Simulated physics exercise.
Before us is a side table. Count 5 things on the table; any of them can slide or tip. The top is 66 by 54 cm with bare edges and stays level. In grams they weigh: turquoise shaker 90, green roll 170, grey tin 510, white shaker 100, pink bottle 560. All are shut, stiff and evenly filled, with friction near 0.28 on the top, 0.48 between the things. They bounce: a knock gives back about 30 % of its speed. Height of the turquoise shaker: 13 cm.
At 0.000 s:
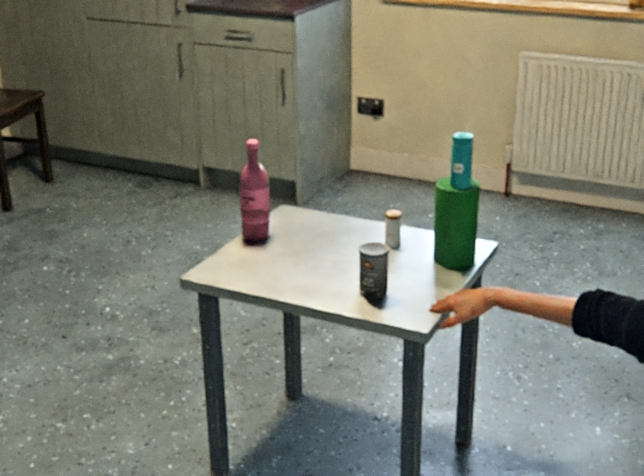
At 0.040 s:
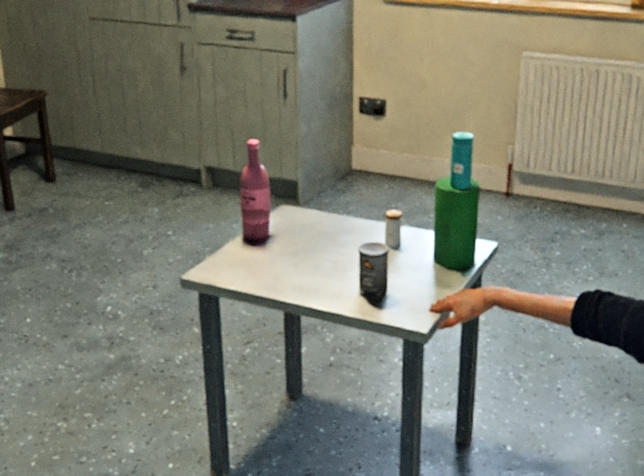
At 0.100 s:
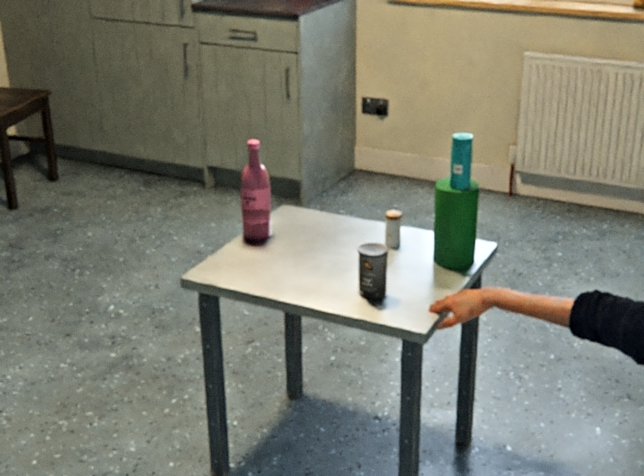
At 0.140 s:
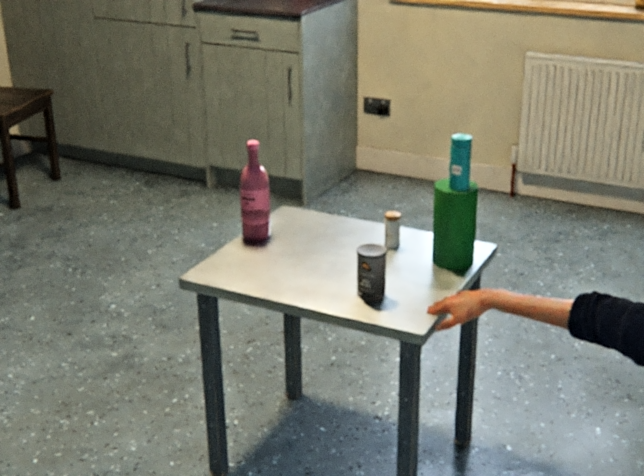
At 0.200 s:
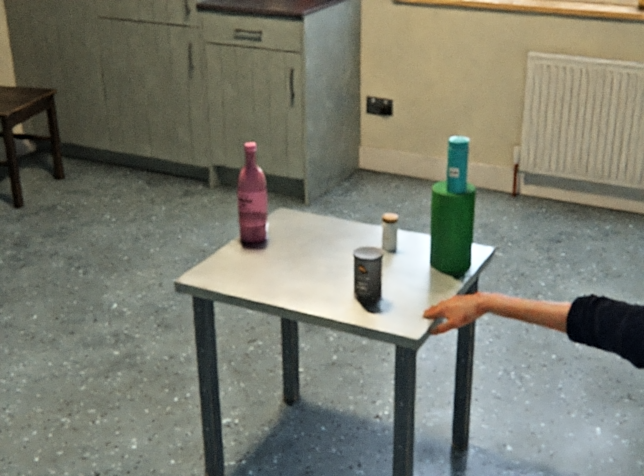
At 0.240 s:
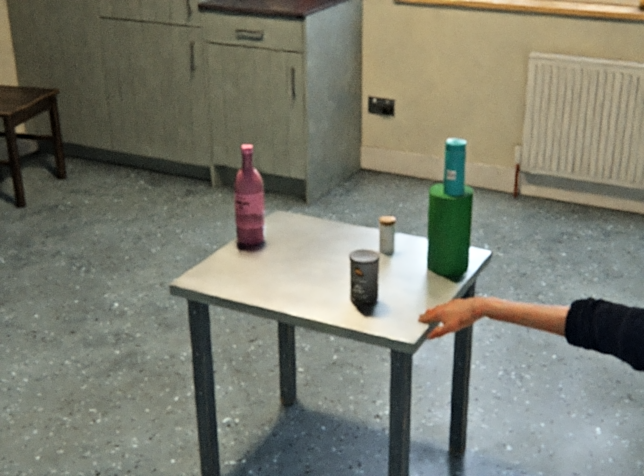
The clip shows a hand holding the near right corner of a small table bearing a pink bottle, grey tin, white container and turquoise container atop a green cylinder; the table then shifts slightly left, carrying everything along.
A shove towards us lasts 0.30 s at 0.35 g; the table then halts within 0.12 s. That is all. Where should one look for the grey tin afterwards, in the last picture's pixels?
The grey tin comes to rest near (320, 319).
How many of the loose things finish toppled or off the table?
In all, 0.
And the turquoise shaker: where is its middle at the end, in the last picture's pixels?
At about (419, 199).
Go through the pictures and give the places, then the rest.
Grey tin (374, 271); turquoise shaker (462, 161), in the first frame.
White shaker (393, 229); pink bottle (255, 189), in the second frame.
Turquoise shaker (461, 161); green roll (456, 222), in the third frame.
Table shifted 1 cm; white shaker (392, 230); pink bottle (255, 190), in the fourth frame.
Table shifted 3 cm; turquoise shaker (458, 165); green roll (452, 226), in the fifth frame.
Table shifted 6 cm; grey tin (364, 278); white shaker (387, 235), in the sixth frame.
By 0.44 s, table shifted 21 cm; grey tin 2 cm from its spot near (338, 302); green roll 2 cm from its spot; turquoise shaker 2 cm from its spot.
By 0.54 s, table shifted 22 cm; grey tin 3 cm from its spot near (327, 313); turquoise shaker 3 cm from its spot; white shaker 3 cm from its spot.
When it is over (1.2 s), not toppled but over 5 cm from the start, turquoise shaker, green roll, grey tin, white shaker and pink bottle. End places, in pixels of the last picture, grey tin near (320, 319).
